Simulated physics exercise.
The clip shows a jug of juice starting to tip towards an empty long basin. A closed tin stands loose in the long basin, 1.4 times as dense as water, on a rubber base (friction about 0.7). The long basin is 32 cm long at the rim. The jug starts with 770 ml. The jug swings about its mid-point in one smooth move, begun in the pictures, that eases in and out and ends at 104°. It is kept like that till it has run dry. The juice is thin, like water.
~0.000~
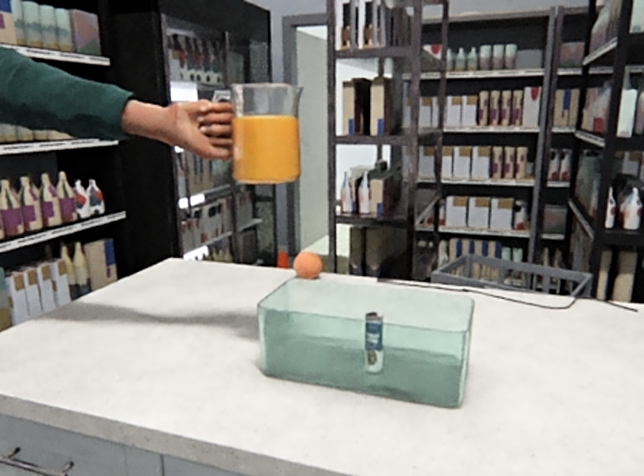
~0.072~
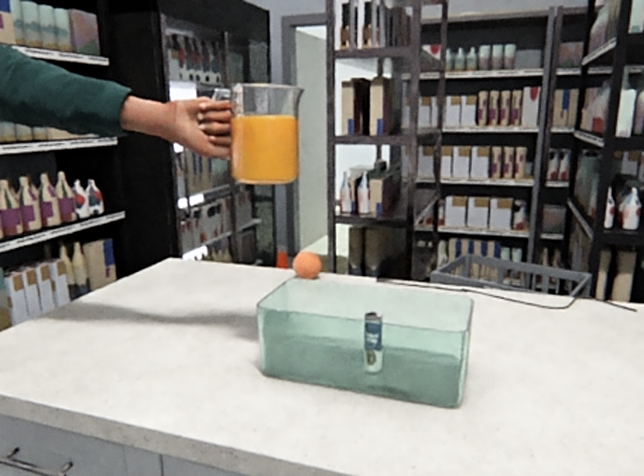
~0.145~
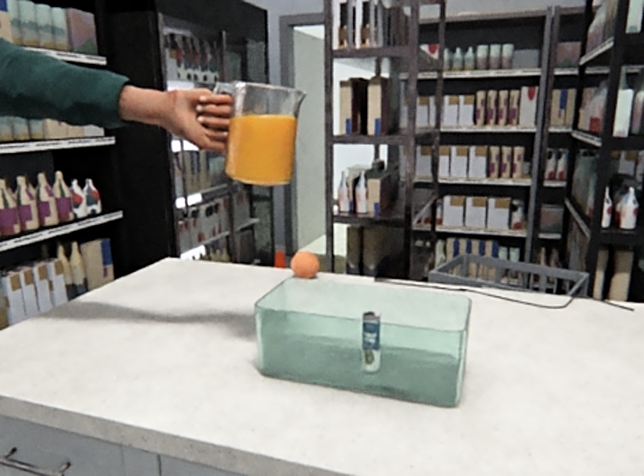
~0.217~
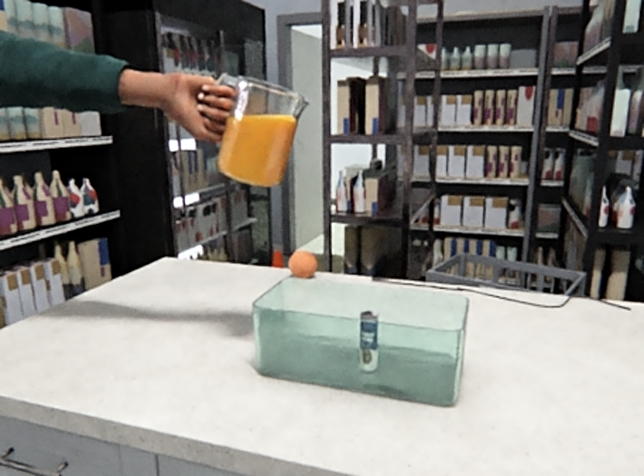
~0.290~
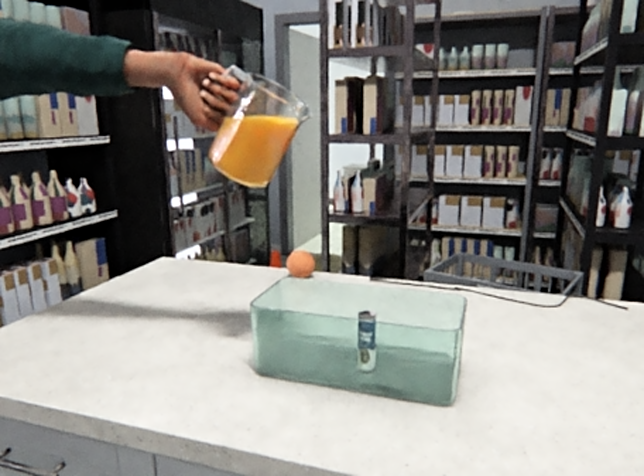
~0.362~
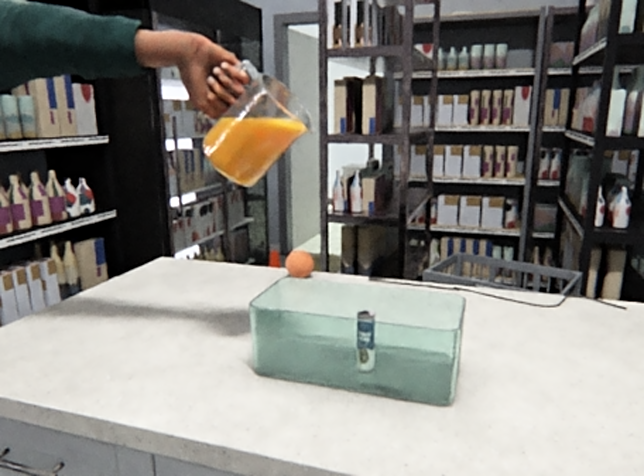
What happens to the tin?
It keeps standing.
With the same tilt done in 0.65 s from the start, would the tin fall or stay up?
Then it remains upright.
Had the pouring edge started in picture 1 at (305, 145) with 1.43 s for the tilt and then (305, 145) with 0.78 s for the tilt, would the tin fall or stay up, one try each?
First it falls; then it topples.
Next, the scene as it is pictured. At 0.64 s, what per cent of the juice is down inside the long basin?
Some 2 per cent.
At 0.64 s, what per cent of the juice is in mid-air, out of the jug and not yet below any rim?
Near 28 in a hundred.
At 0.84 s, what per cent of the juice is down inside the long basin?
About 38 per cent.
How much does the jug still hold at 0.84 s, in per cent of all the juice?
Near 26 in a hundred.
Then, 0.64 s in, the tilt is 96° and 70 per cent is still to pour; the tin stands where it began.
Then, 0.84 s in, the tilt is 104° and 26 per cent is still to pour; the tin stands where it began.
Then, 1.05 s in, the tilt is 104° and 7 per cent is still to pour; the tin stands where it began.
Then, 1.28 s in, the tilt is 104° and 1 per cent is still to pour; the tin stands where it began.
Finally, the tin stands where it began.
